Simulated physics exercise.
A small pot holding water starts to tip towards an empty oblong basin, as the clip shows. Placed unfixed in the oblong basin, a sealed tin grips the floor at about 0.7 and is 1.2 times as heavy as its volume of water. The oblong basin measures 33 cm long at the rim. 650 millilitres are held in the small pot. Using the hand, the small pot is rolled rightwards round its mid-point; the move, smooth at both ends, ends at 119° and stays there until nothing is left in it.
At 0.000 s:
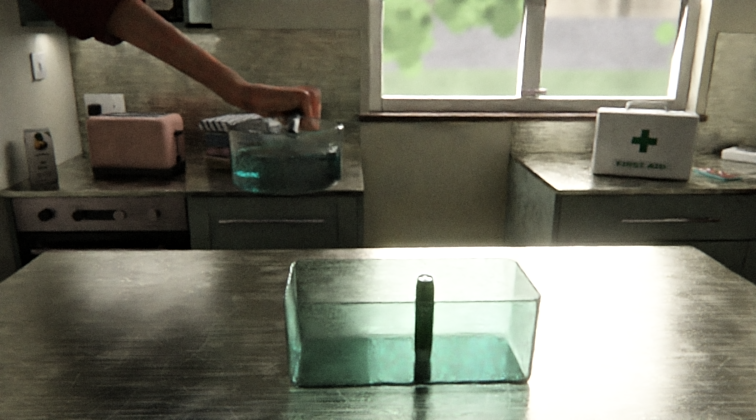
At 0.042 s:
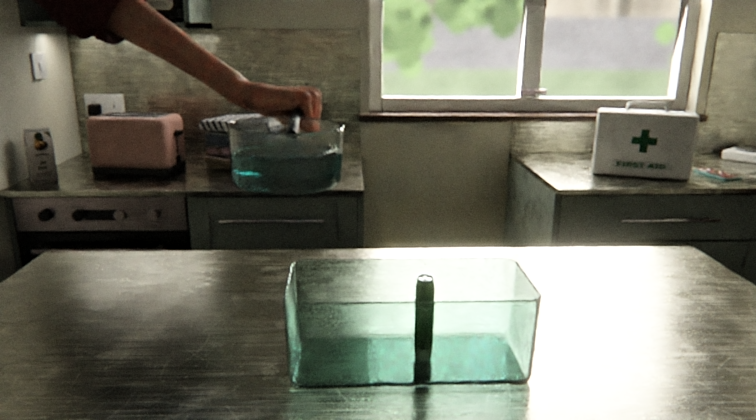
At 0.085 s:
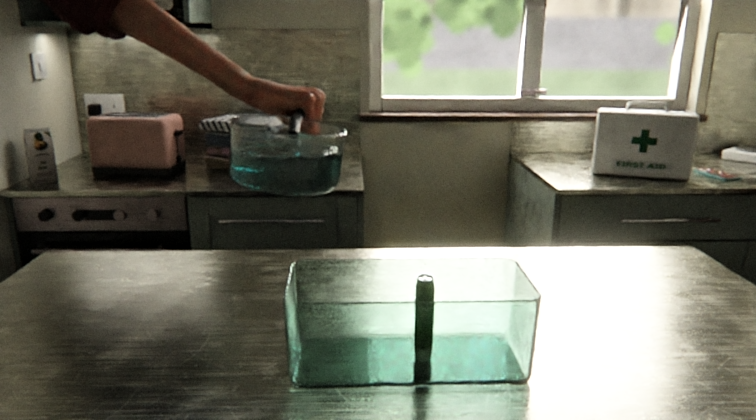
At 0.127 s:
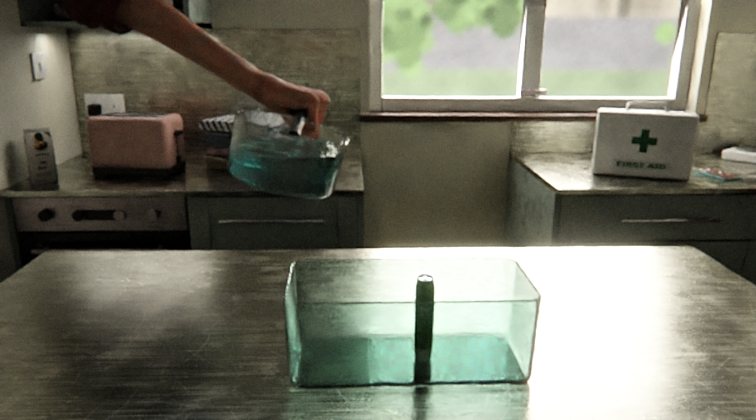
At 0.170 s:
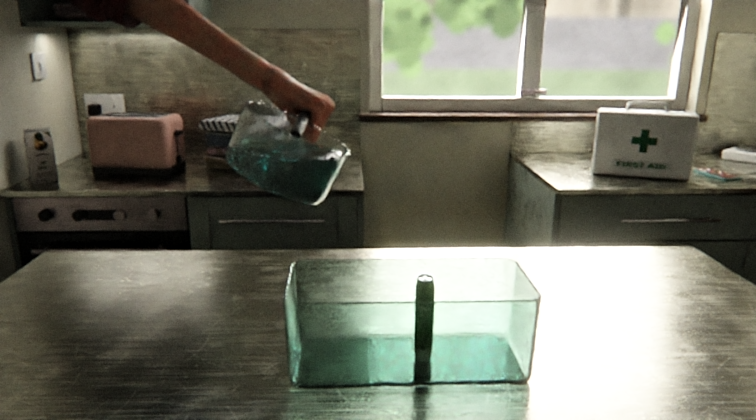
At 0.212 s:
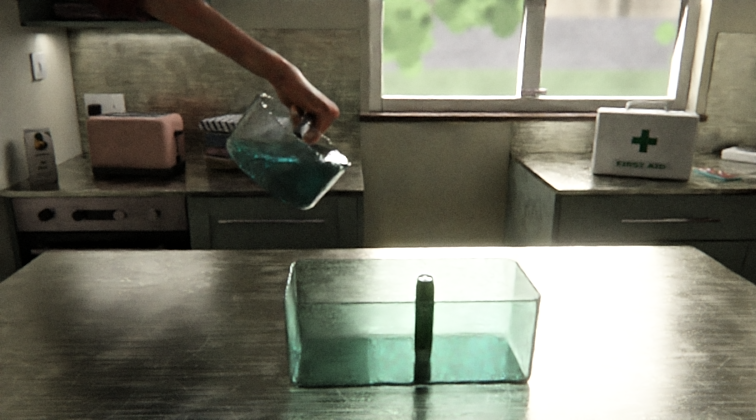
In a dim kitchen, a hand held a small clear pot of blue water above and behind an oblong glass basin, then steadily rolled it rightwards until it leaned steeply.
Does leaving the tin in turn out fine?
Yes, it holds.
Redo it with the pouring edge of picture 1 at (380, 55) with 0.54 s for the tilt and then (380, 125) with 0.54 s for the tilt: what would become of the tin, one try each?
The tin overturns the first time and overturns the second time.
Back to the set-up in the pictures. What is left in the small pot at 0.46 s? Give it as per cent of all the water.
Roughly 16 percent.
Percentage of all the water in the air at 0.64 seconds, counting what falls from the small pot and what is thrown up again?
Near 6 percent.
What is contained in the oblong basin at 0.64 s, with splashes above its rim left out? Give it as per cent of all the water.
Reading: Approx. 92 %.
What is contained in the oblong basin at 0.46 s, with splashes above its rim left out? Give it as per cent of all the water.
About 24 per cent.
Then, 0.46 s in, the tilt is 113° and 15 per cent is still to pour; the tin stands where it began.
Then, 0.64 s in, the tilt is 119° and 1 per cent is still to pour; the tin stands where it began.
Then, 0.83 s in, the tilt is 119° and 0 per cent is still to pour; the tin stands where it began.
Then, 1.04 s in, the tilt is 119° and 0 per cent is still to pour; the tin stands where it began.
Finally, the tin stands where it began.
